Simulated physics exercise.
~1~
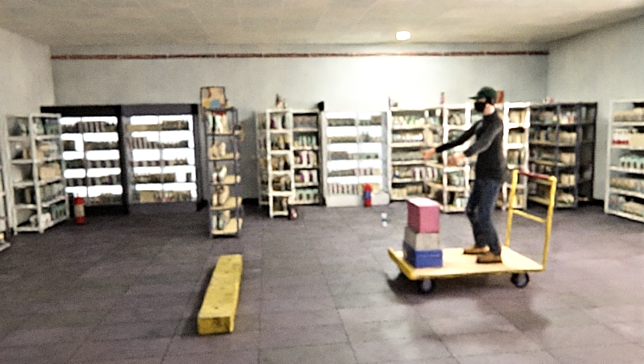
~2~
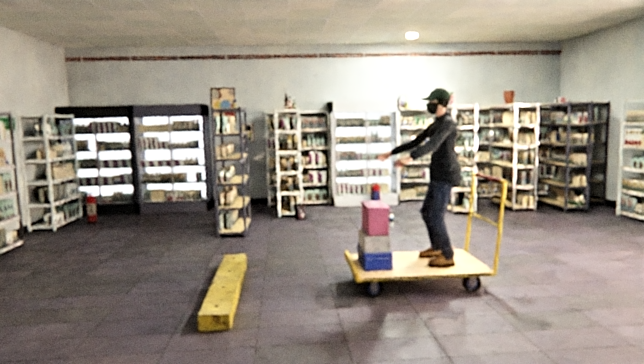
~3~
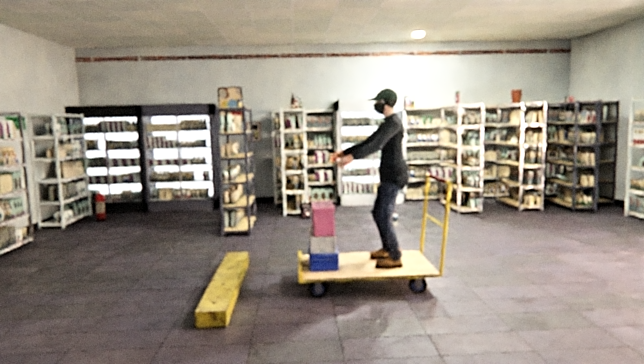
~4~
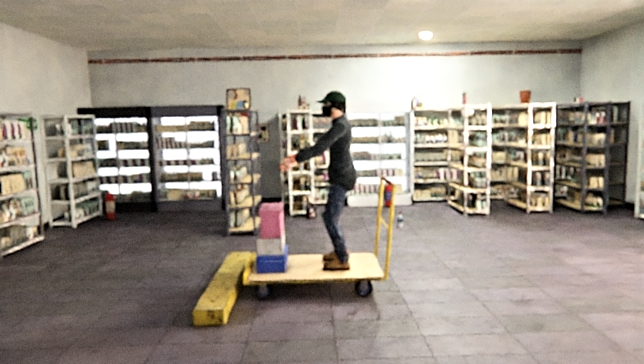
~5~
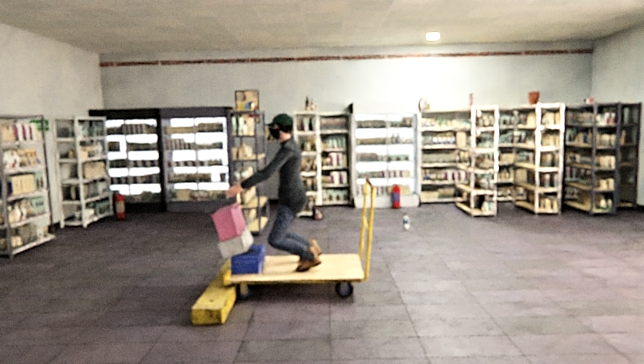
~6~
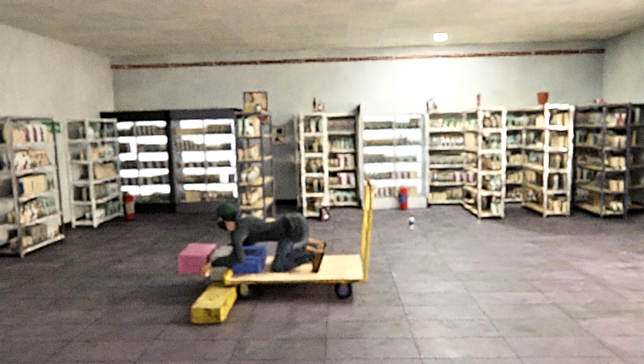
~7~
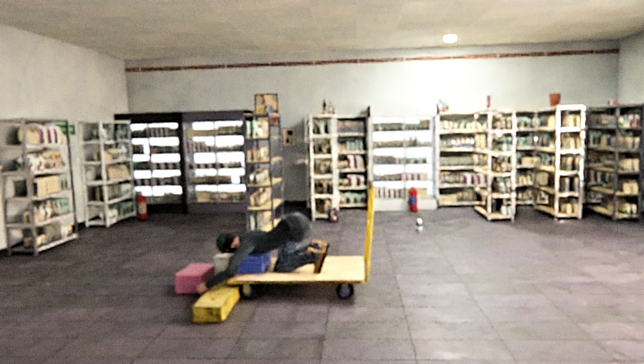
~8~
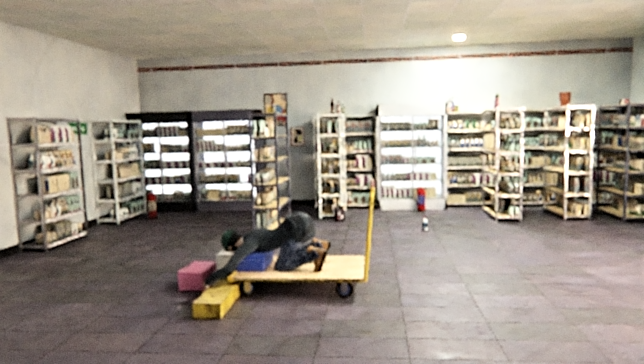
A rider on a trolley pitches forward at a yellow kerb and ends slumped over boxes.
